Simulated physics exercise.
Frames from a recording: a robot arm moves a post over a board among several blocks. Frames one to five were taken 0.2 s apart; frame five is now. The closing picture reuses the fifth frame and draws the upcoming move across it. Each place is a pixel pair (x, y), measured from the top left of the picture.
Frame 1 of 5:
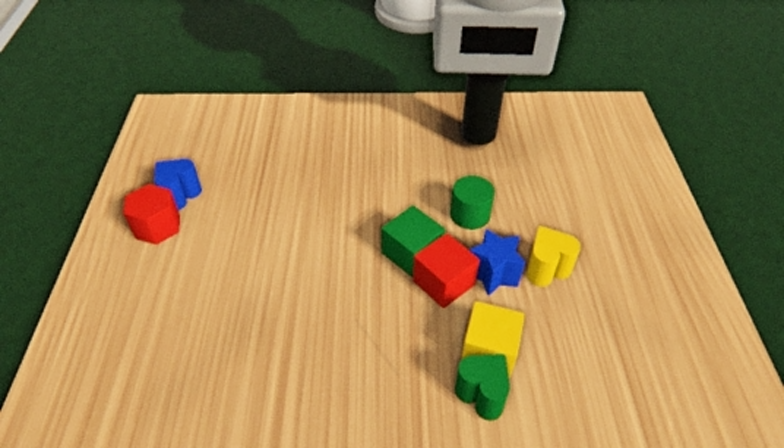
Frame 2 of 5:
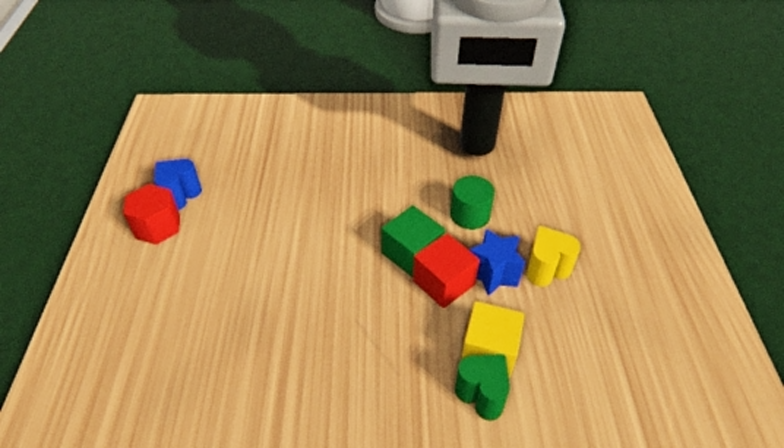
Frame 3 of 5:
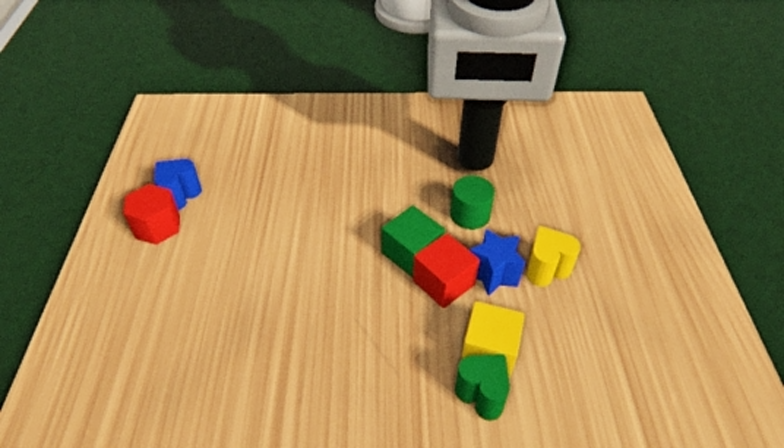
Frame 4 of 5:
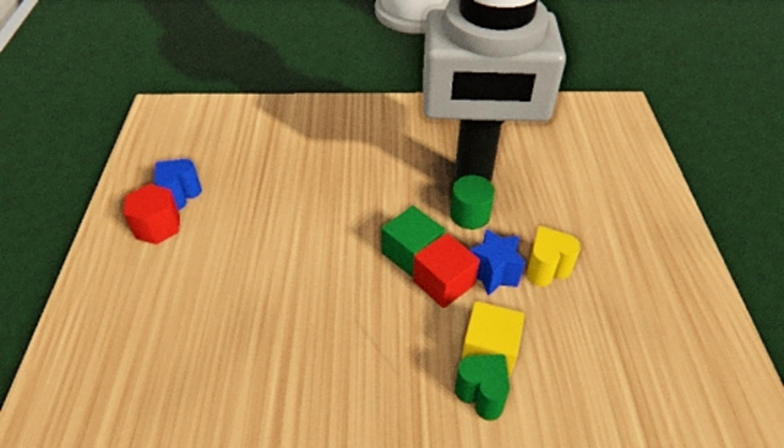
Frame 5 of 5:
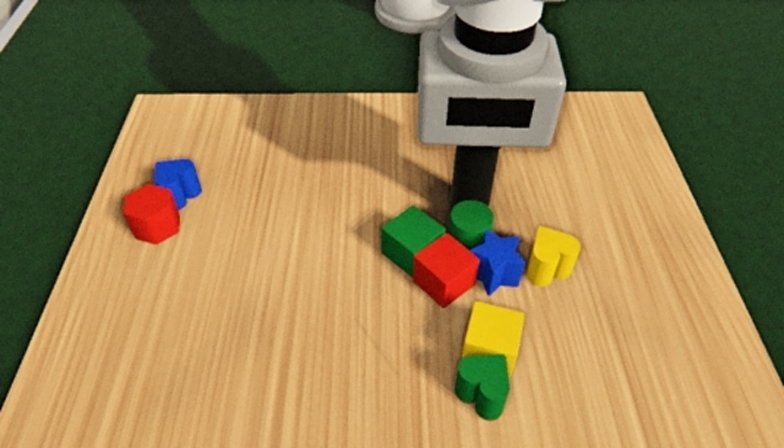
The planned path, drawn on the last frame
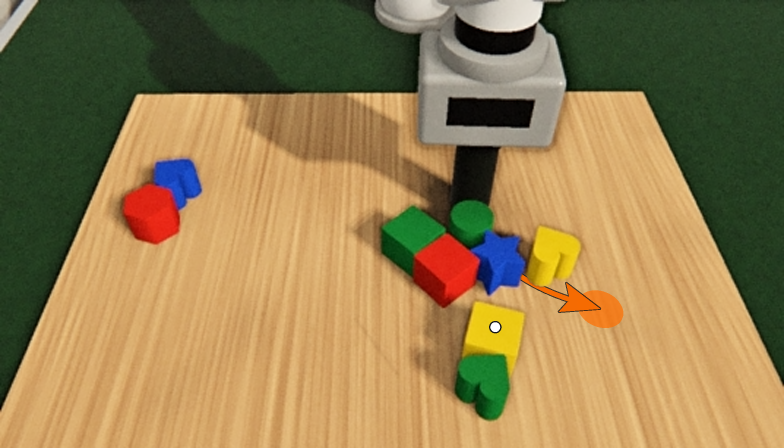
A light wooden board on a dark green surface is seen from above at an angle by a still camera. A red and a blue block sit at the left, while green, red, blue and yellow blocks cluster right of centre, a green heart nearest. The robot arm at the top moves its black post steadily toward the viewer, then nudges the green round block slightly forward.
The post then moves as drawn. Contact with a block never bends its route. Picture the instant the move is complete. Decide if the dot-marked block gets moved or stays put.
It is left in place.
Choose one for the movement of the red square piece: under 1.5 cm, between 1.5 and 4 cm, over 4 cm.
The shift is from 1.5 to 4 cm.
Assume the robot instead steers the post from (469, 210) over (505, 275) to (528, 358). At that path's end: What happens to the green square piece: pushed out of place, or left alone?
It will remain on its spot.
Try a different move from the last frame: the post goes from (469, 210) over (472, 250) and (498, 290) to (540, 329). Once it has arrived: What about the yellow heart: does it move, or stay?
By the time the path is finished, it has hardly shifted at all.
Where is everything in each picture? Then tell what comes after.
Lower end of the post at (479, 135), tops of blocks, red square piece at (447, 258), green round block at (474, 189), yellow square piece at (495, 327), blue star-shaped block at (499, 249), yellow heart at (554, 244), in the first picture.
Post at (477, 145), blocks as before, in the second picture.
Post at (475, 160), blocks as before, in the third picture.
Post at (473, 179), blocks as before, in the fourth picture.
Post at (470, 202), red square piece at (447, 258), green round block at (472, 215), yellow square piece at (495, 327), blue star-shaped block at (499, 249), yellow heart at (554, 244), in the fifth picture.
The drawn path runs from (469, 210) by way of (492, 251) and (538, 287) to (600, 309); the dot is on the yellow square piece.
On the path given first. One third of the way, post at (494, 244); red square piece at (435, 271); green round block at (477, 255); blue star-shaped block at (517, 272).
Two thirds of the way, post at (541, 279); red square piece at (432, 272), turned 15° clockwise; green round block at (479, 262); blue star-shaped block at (534, 293); yellow heart at (582, 250), turned 45° anticlockwise.
At the end, post at (604, 301); red square piece at (432, 272), turned 15° clockwise; green round block at (479, 262); yellow square piece not moved; blue star-shaped block at (541, 297), turned 25° clockwise; yellow heart at (601, 248), turned 80° anticlockwise.
